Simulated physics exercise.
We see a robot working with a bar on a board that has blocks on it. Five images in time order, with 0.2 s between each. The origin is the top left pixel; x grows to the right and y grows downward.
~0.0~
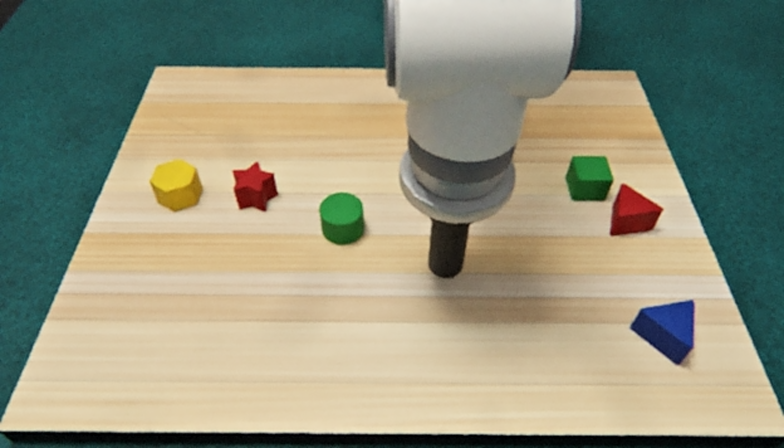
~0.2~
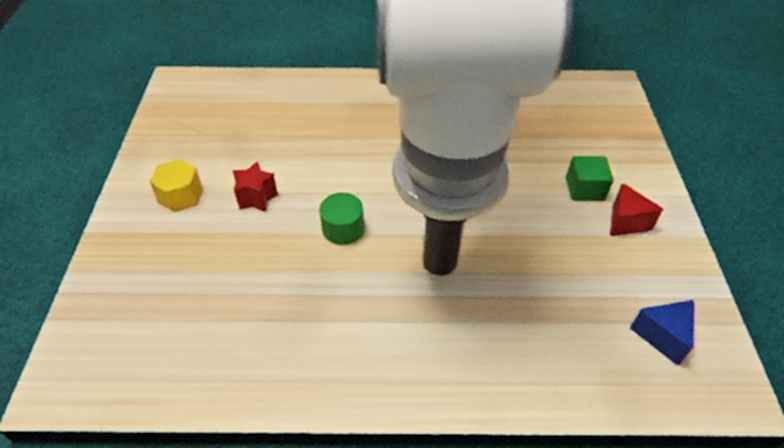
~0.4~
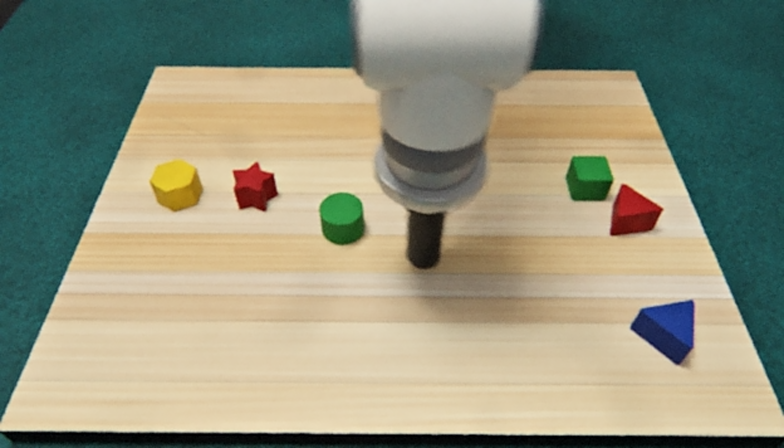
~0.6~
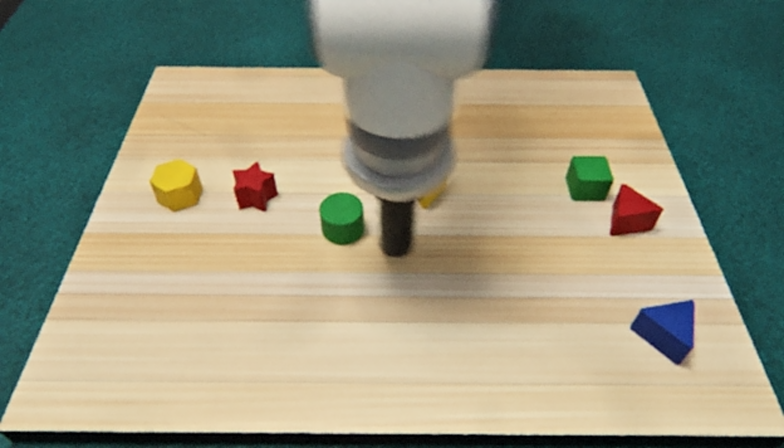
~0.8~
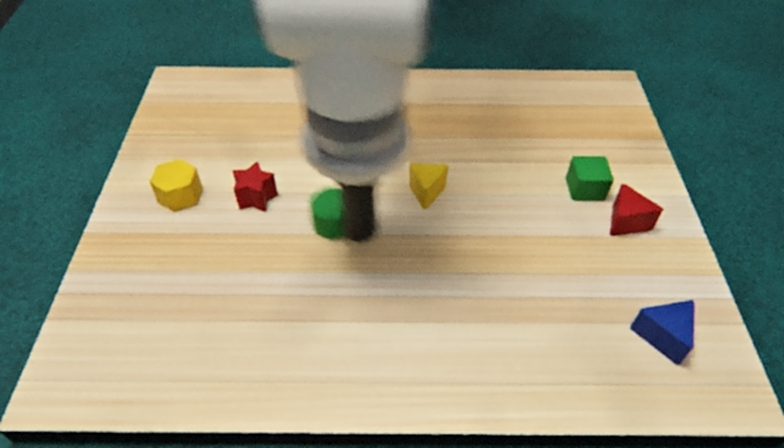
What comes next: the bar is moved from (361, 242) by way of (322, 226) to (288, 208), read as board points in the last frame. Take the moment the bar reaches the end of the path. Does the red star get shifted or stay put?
It is carried off its spot.
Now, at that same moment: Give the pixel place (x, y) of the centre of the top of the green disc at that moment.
The spot you're after is about (279, 162) in the image.
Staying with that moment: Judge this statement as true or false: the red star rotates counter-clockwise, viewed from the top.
Answer: True.
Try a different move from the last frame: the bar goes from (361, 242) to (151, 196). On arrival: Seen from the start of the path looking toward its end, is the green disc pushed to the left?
No.
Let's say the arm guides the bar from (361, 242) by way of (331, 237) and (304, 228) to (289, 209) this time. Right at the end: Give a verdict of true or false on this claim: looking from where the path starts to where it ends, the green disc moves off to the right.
The statement is true.
What follows on the original path. Halfway along, bar at (320, 214); green disc at (299, 182).
At the end, bar at (285, 196); red star at (243, 171), turned 45° anticlockwise; green disc at (279, 162); yellow triangular block in place.
